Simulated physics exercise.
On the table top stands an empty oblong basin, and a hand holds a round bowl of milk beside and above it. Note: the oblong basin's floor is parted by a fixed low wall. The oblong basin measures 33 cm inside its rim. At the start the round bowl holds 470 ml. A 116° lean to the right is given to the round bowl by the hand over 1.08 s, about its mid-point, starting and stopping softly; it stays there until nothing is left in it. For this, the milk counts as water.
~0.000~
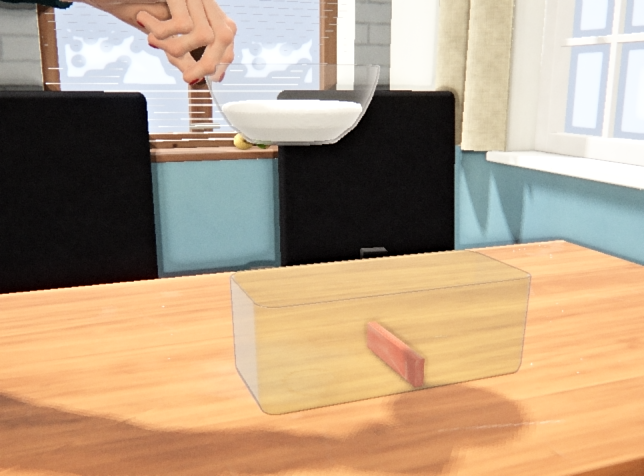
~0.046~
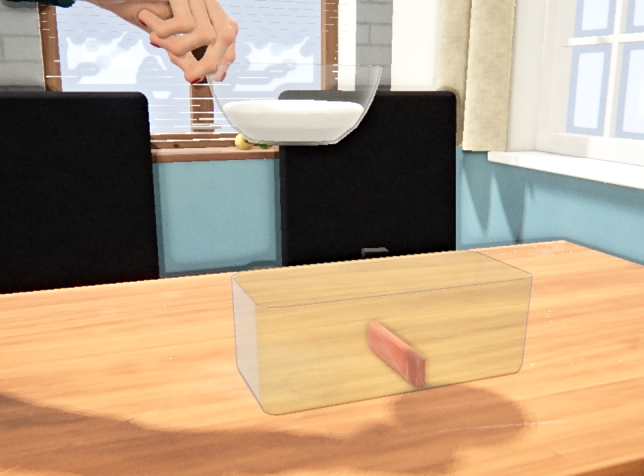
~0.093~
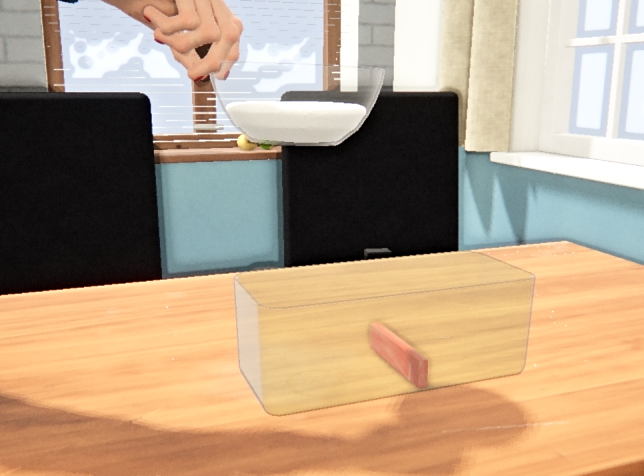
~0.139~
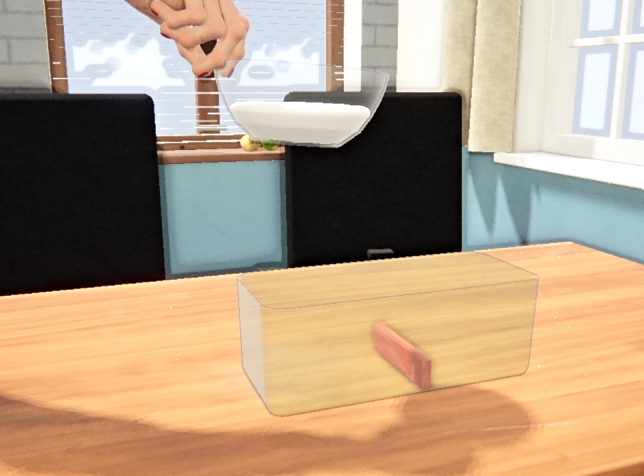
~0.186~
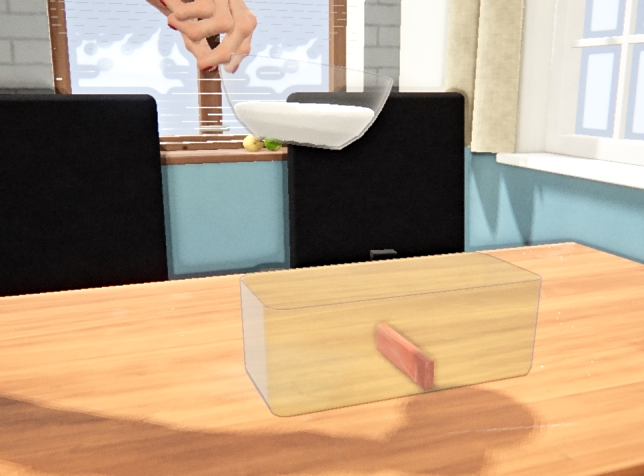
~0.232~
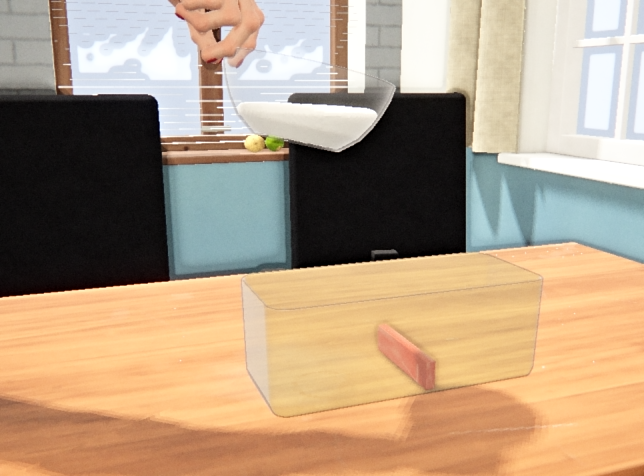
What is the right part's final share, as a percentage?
About 56 per cent.
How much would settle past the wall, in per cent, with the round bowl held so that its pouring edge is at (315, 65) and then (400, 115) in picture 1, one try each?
Respectively about 10 and 75 percent.
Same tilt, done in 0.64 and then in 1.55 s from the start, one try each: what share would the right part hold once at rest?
50 in a hundred, followed by 65 in a hundred.
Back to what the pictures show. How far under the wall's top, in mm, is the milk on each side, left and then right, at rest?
The left comes to roughly 26 mm and the right to roughly 20 mm.
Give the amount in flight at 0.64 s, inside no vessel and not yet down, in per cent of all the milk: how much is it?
Share: Roughly 50 per cent.
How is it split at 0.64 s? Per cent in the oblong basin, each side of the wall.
About 1 left, about 6 right.
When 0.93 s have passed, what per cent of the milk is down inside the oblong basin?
Near 94 per cent of the total.
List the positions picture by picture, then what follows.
The first frame shows tilt 0°; pouring edge (370, 69); surface from (221, 105) to (355, 105); the oblong basin's rim runs from (242, 291) to (502, 264); the wall's top is at (394, 341).
The second frame shows tilt 1°; pouring edge (372, 70); surface from (222, 106) to (356, 105).
The third frame shows tilt 2°; pouring edge (375, 73); surface from (224, 106) to (359, 106).
The fourth frame shows tilt 5°; pouring edge (379, 78); surface from (229, 106) to (363, 109).
The fifth frame shows tilt 8°; pouring edge (383, 84); surface from (234, 105) to (366, 110).
The sixth frame shows tilt 13°; pouring edge (385, 91); surface from (237, 105) to (369, 111).
By 0.64 s the tilt is 74° and 42 per cent is still to pour, 1 is left of the wall and 6 right of it.
By 0.93 s the tilt is 111° and 0 per cent is still to pour, 38 is left of the wall and 55 right of it.
By 1.24 s the tilt is 116° and 0 per cent is still to pour, 43 is left of the wall and 56 right of it.
By 1.58 s the tilt is 116° and 0 per cent is still to pour, 43 is left of the wall and 56 right of it.
At rest 43 per cent lies left of the wall, 56 right of it and 1 outside.
